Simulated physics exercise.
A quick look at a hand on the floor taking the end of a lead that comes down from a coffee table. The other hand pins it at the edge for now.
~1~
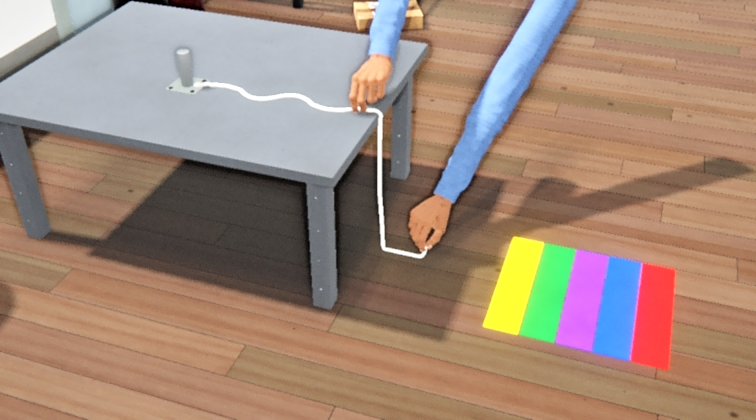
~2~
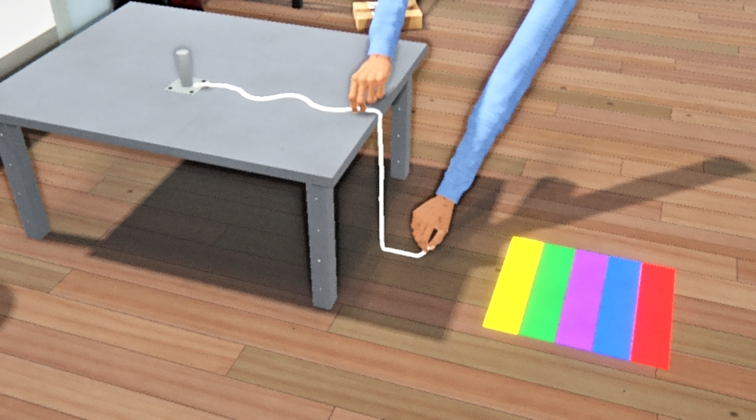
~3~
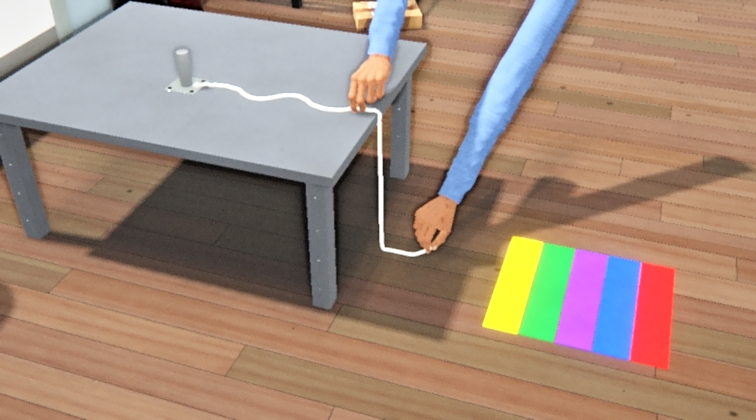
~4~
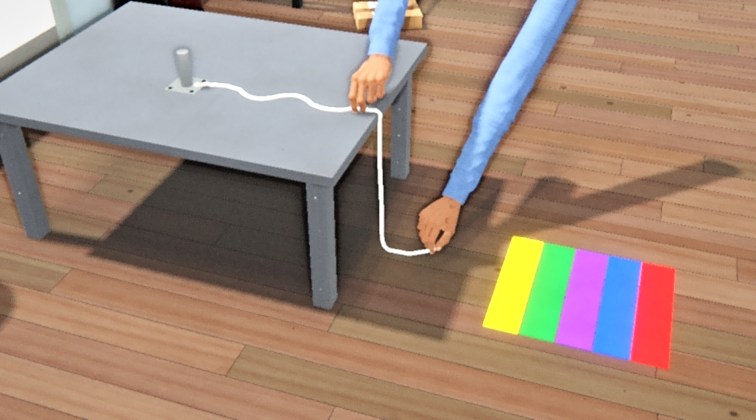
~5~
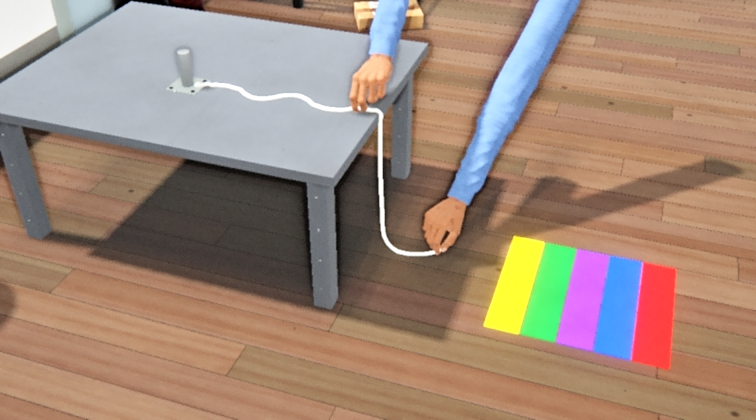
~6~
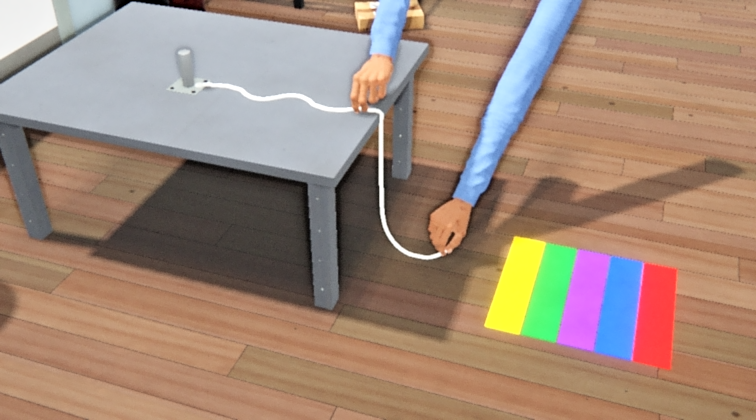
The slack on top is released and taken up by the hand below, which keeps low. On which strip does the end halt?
The end stops over the green strip.
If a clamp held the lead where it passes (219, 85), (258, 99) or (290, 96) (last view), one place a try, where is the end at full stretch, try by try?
Near (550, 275), (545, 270) and (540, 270).
Soon after, end near (486, 260); short of the strips.
After that, end near (529, 269); over yellow.
At the stop, end near (555, 274); over green. It gets as far as the green strip.
